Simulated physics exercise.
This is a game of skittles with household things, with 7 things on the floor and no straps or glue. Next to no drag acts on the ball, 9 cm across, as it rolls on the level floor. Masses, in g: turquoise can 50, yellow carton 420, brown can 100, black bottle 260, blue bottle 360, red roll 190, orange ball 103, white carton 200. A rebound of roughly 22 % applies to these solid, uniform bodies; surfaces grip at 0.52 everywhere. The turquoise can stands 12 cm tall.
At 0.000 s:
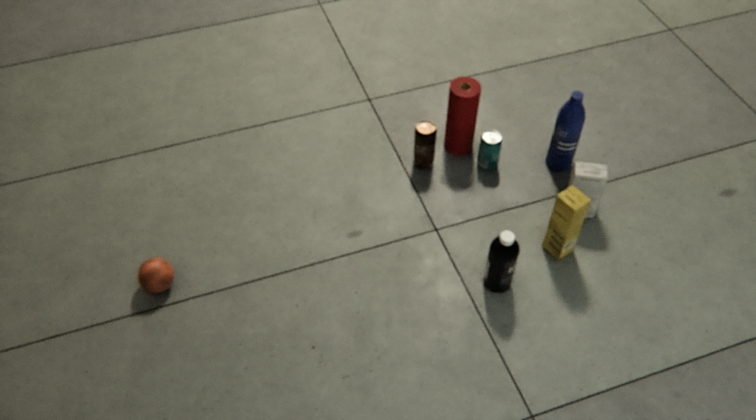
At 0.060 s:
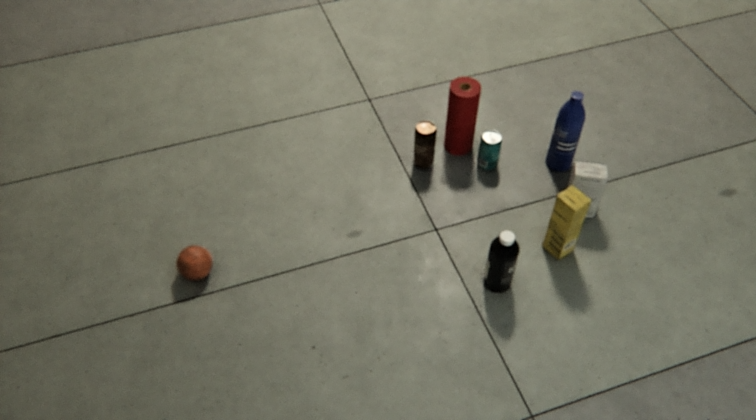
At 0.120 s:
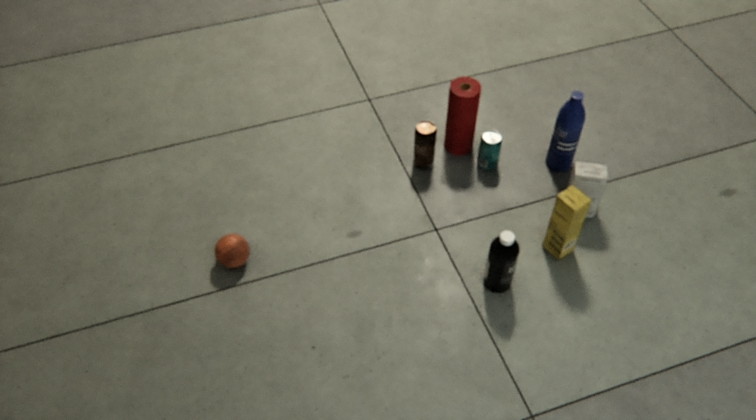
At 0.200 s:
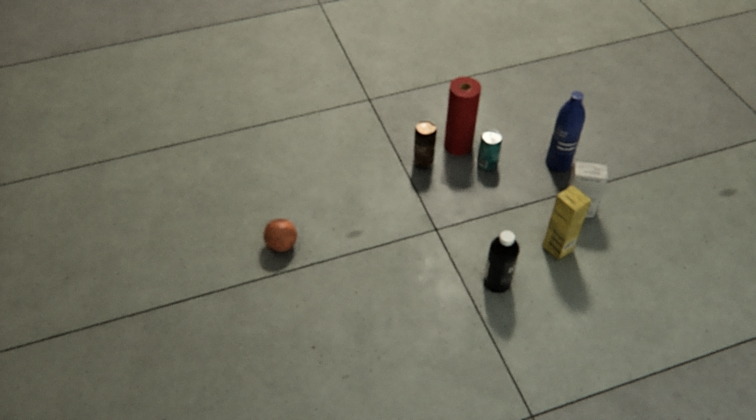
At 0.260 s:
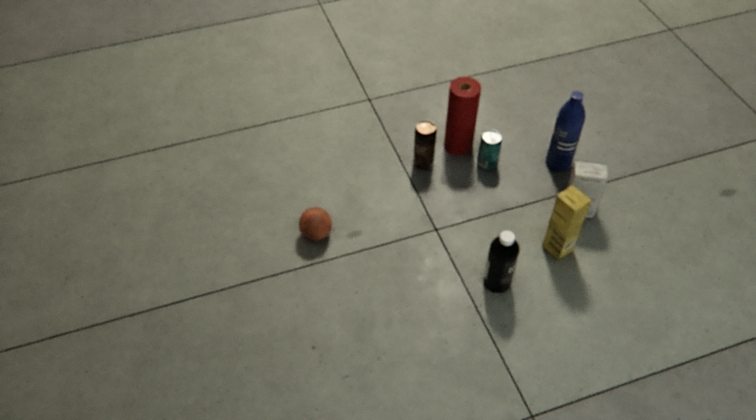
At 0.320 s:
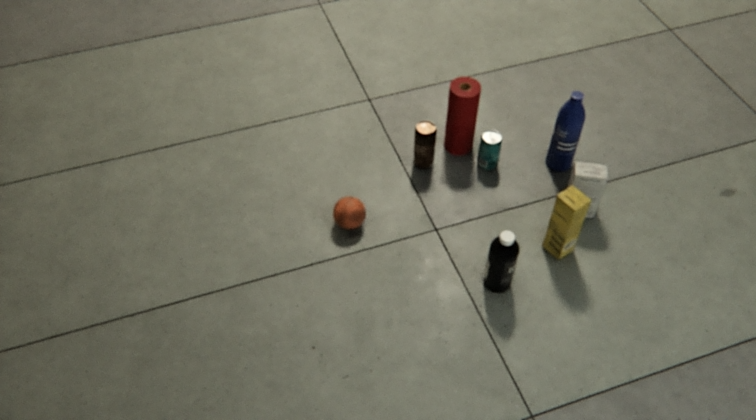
A tall red roll stands among household things on a grey floor of large slabs, seen from above at an angle. Brown and turquoise cans flank its base, with a blue bottle to the right, and white and yellow cartons and a black bottle nearer the viewer. An orange ball rolls steadily from the left, rightward and slightly up the view, nearing the untouched group while the camera stays still.
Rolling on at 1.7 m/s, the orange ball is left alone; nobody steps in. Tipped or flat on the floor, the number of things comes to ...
... exactly one.
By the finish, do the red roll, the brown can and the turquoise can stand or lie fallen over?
Here's how it ends: The red roll never goes down, the brown can never goes down, and the turquoise can comes down.
By 0.52 s, 90 cm rolled; orange ball near (457, 179).
By 0.82 s, 119 cm rolled; orange ball near (560, 176); turquoise can on its side near (507, 128).
By 1.42 s, 138 cm rolled; orange ball near (630, 184); turquoise can on its side near (513, 130).
By 2.42 s, 169 cm rolled; orange ball near (740, 188); turquoise can on its side near (515, 130).
When it is over (3.0 s), lying over on the floor, turquoise can; the other 6 within 8 cm of the start. End places, in pixels of the last picture, turquoise can near (516, 130), yellow carton near (565, 224).
